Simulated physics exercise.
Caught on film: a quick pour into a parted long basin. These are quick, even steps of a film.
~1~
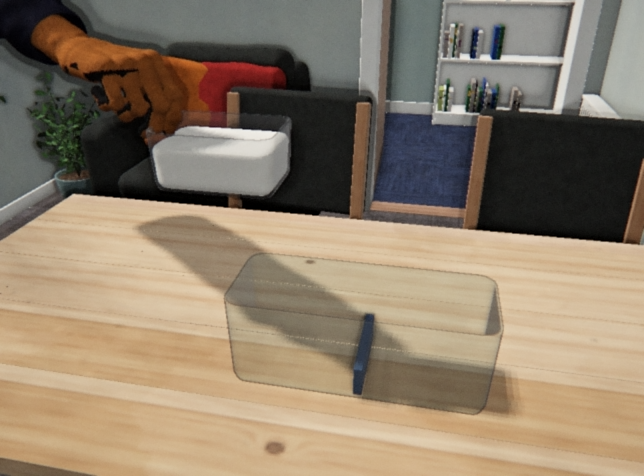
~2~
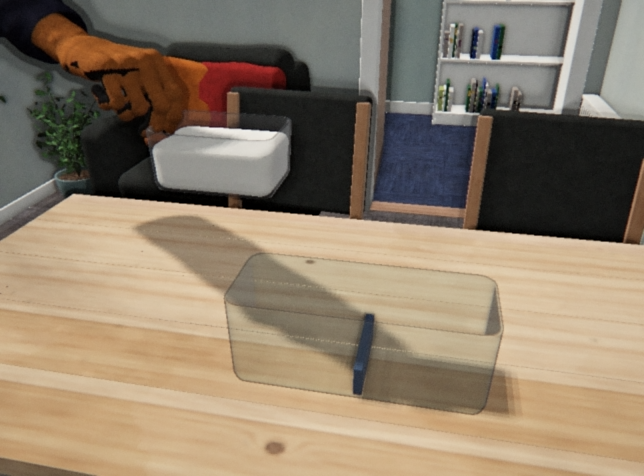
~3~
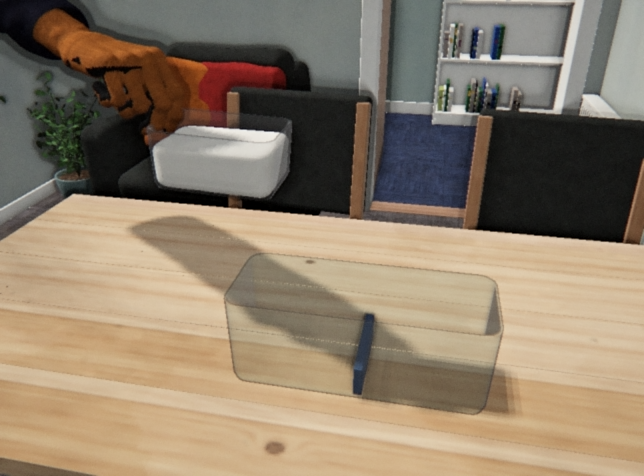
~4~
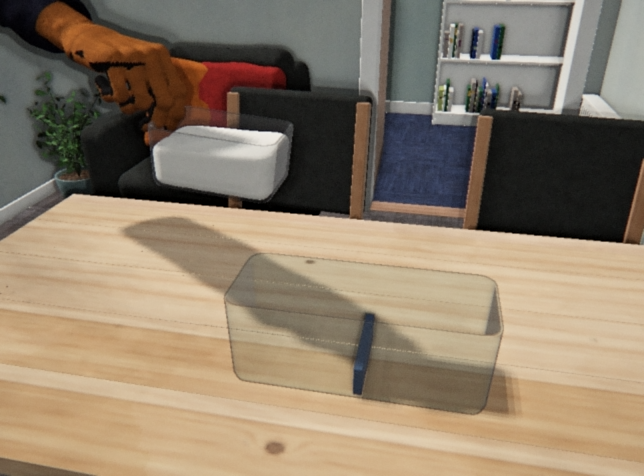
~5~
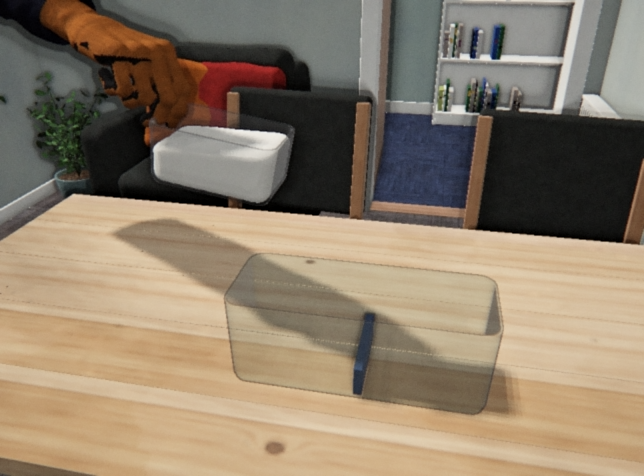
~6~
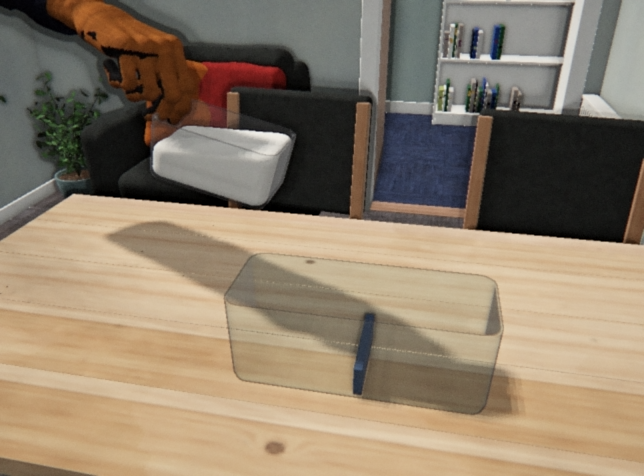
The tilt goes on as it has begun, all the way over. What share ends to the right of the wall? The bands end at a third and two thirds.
It comes to not even a third.
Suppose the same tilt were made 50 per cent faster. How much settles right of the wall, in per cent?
About 10 per cent.
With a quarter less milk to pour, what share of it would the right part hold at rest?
Near 5 %.
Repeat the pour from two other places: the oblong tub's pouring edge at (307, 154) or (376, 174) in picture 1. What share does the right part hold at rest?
First some 50, then 85 per cent.
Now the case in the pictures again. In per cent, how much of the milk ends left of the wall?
Close to 80 per cent.
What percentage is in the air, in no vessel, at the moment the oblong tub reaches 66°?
Roughly 40 in a hundred.
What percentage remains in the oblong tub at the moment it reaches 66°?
About 40 per cent.
A moment on, the oblong tub is tipped part way and 40 per cent is still to pour, 21 is left of the wall and 1 right of it.
Next, the oblong tub is tipped right over and 7 per cent is still to pour, 69 is left of the wall and 15 right of it.
Then the oblong tub is tipped right over and 0 per cent is still to pour, 79 is left of the wall and 18 right of it.
Later the oblong tub is tipped right over and 0 per cent is still to pour, 79 is left of the wall and 18 right of it.
At rest 79 per cent lies left of the wall, 18 right of it and 2 outside.
